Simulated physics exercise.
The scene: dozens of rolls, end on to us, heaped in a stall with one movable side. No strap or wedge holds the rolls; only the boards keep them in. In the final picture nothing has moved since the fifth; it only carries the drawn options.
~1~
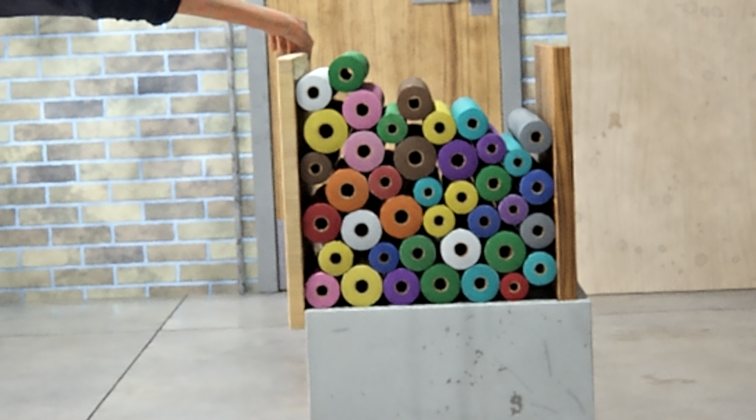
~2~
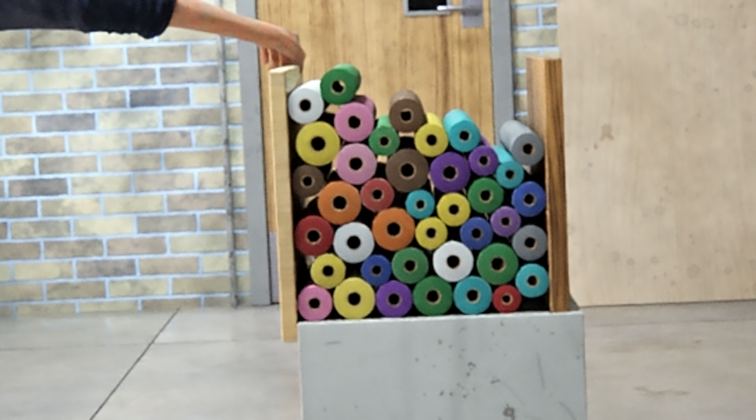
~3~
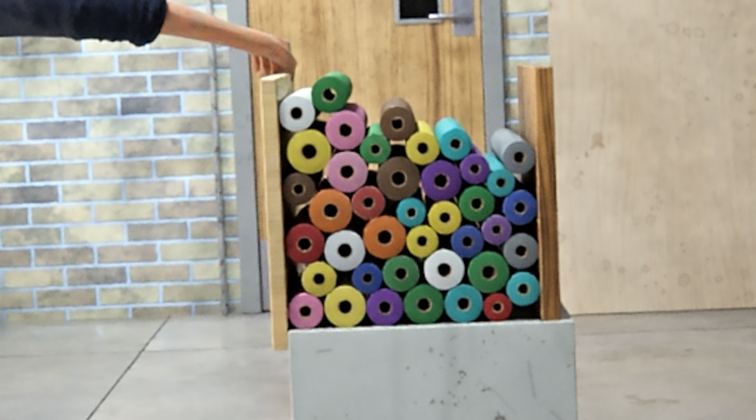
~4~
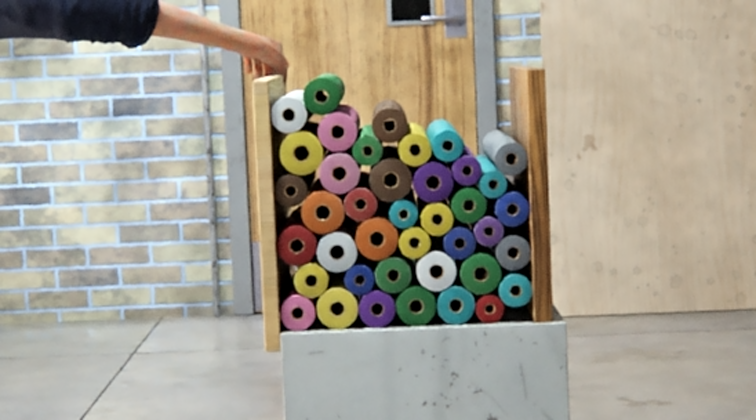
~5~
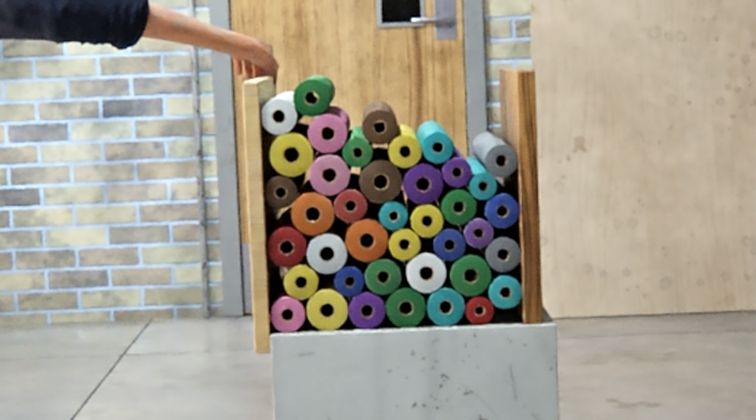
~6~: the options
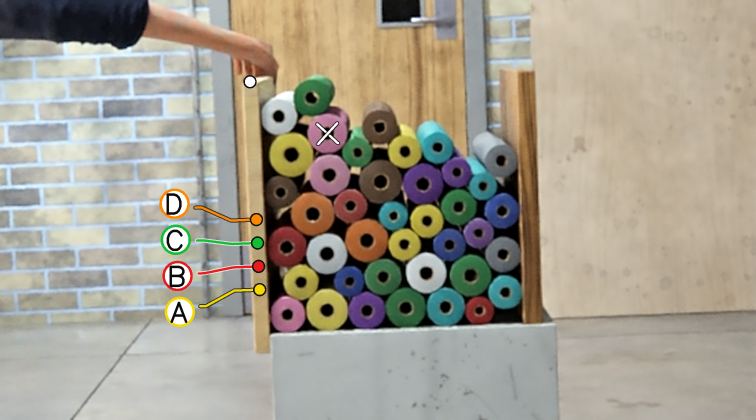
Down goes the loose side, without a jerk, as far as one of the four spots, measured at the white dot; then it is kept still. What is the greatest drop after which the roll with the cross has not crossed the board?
Lower it to D and no more.
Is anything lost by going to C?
At C: Yes.
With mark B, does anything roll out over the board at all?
Yes.
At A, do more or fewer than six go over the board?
It loses more than six.
On the copy, A at (260, 290); B at (259, 266); C at (258, 243); D at (257, 220); the cross at (328, 133); the white dot at (250, 81).
On D. First, top of the board (261, 142).
Then, top of the board (264, 212).
Finally, top of the board (265, 219), two out over the board, the crossed one still inside.
By contrast, A lets the crossed one out; B lets the crossed one out; C lets the crossed one out.
